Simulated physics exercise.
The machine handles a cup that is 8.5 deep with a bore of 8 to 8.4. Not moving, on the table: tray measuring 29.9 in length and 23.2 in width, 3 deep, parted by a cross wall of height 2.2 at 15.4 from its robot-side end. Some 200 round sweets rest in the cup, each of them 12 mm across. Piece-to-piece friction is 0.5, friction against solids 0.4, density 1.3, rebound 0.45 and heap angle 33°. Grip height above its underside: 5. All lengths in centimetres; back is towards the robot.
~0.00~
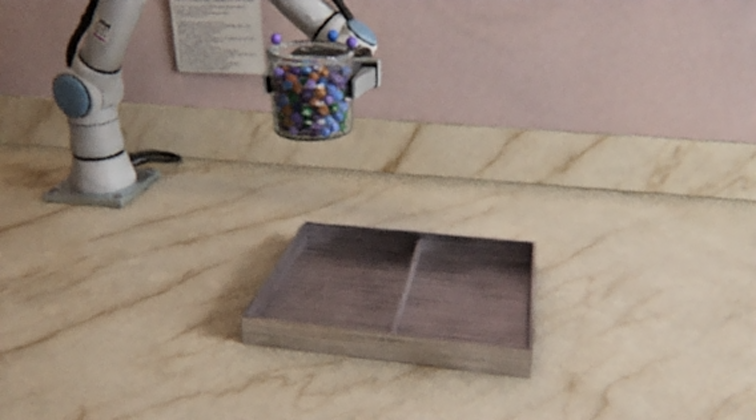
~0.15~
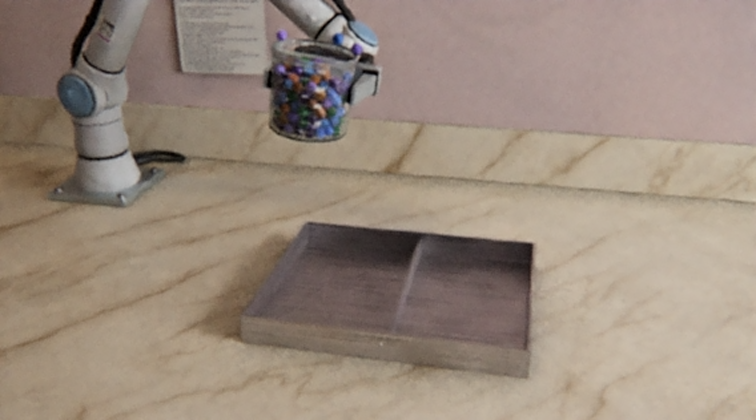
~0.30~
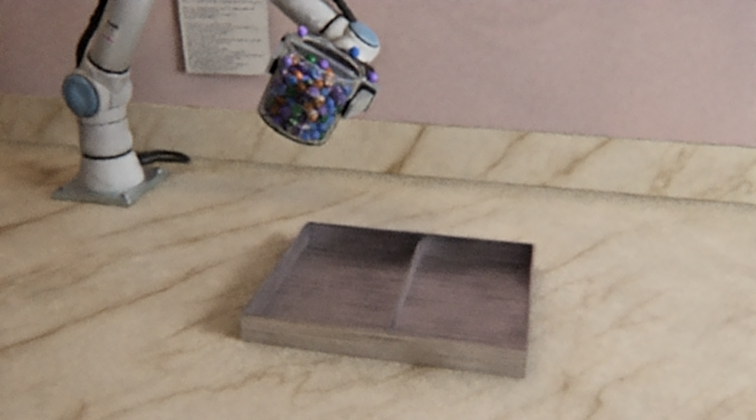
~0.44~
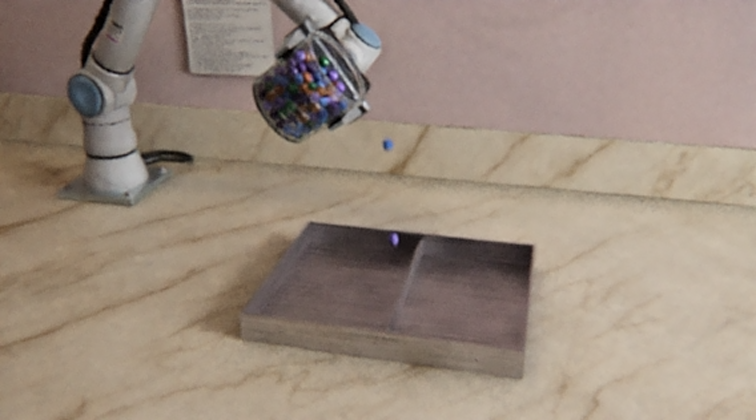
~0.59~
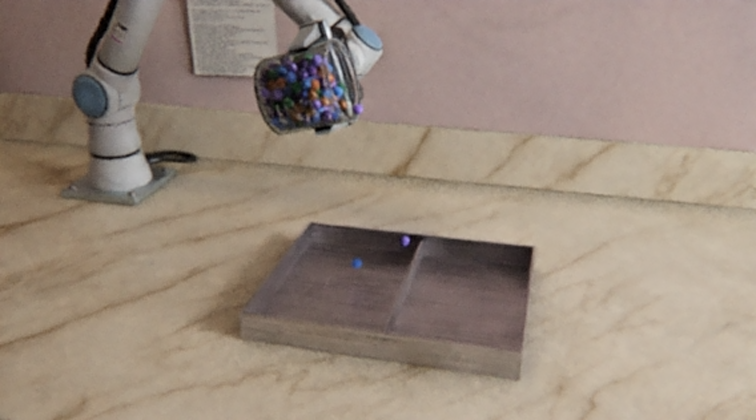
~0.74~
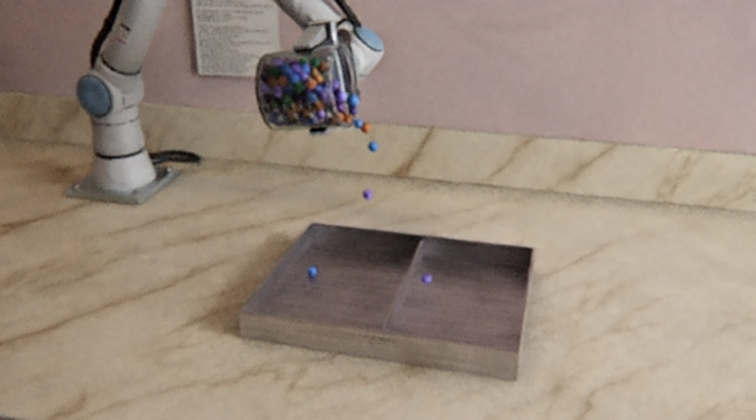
At first, a robot arm holds a clear cup full of colourful round sweets upright above a divided tray on a marble-patterned table. The arm tips the cup steadily to the right until it lies nearly sideways, and a few blue, purple and orange sweets drop from its mouth, some landing in the tray.
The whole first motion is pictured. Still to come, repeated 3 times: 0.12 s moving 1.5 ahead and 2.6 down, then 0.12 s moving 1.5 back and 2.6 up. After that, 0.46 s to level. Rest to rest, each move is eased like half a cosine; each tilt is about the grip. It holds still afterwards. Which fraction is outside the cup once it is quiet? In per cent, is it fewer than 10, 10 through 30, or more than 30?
10 through 30 per cent.
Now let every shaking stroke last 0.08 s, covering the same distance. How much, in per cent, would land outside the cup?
I'd expect some 35 per cent.
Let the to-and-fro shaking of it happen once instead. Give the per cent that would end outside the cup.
Result: Approximately 10 per cent.
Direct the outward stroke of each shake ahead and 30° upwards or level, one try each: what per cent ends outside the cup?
Roughly 70 per cent, then 65 per cent.
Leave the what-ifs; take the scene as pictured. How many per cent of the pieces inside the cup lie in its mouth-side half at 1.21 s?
40 %.
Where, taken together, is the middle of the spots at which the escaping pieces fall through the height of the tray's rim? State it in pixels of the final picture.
(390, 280).
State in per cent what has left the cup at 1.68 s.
About 20 per cent.
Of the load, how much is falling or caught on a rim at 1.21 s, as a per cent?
Roughly 6 percent.
After 1.21 s, tilted 81° forward, highest piece 28 above the table; 169 in the cup, 10 in the far-side part, 8 in the robot-side part, 11 in flight or on a rim.
After 1.68 s, tilted 42° forward, highest piece 27 above the table; 162 in the cup, 19 in the robot-side part, 17 in the far-side part.
After 2.12 s, level, highest piece 29 above the table; 162 in the cup, 19 in the robot-side part, 17 in the far-side part.
After 3.17 s, level, highest piece 29 above the table; 162 in the cup, 19 in the robot-side part, 17 in the far-side part.
At rest, 162 in the cup, 19 in the robot-side part, 17 in the far-side part. That is 18 % outside the cup.
